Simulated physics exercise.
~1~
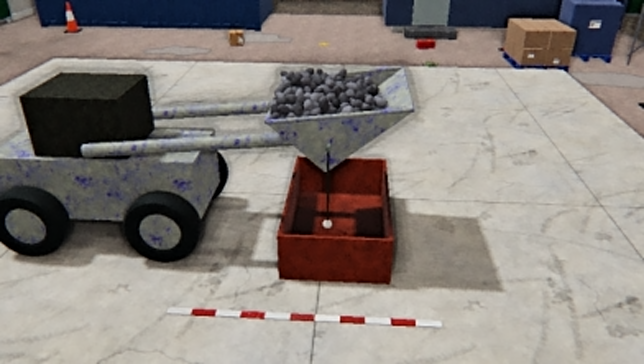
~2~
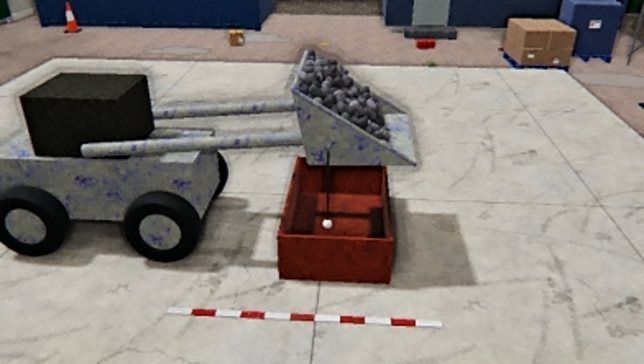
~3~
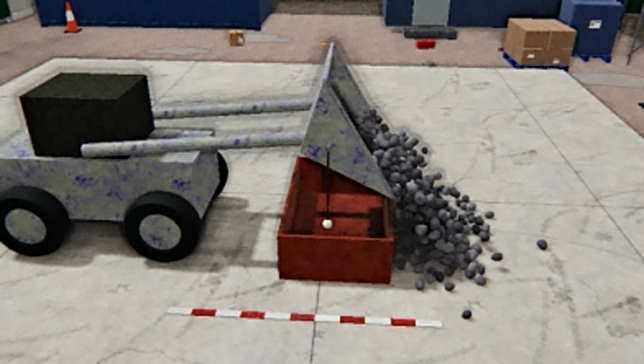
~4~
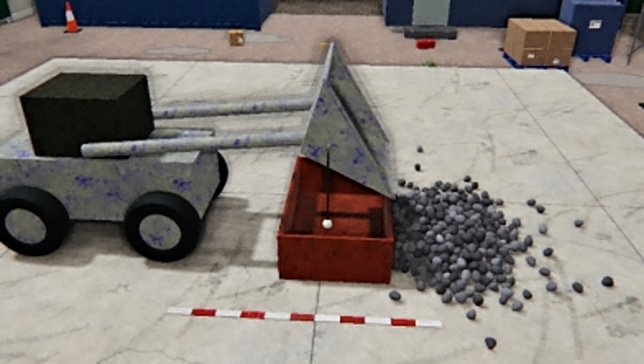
At the start, a wheeled loader with a dark block on its back stands at the left, holding a bucket of grey stones above an open red bin on a pale concrete floor. The bucket tips forward to the right, and the stones shift against its back while staying inside. It then tilts steeply, and the stones pour over its front edge, landing past the bin's right side. The last of them slide out and spread. At the end, the bucket hangs steeply tipped and empty, the stones lie heaped and scattered right of the bin, and none are visible inside it.
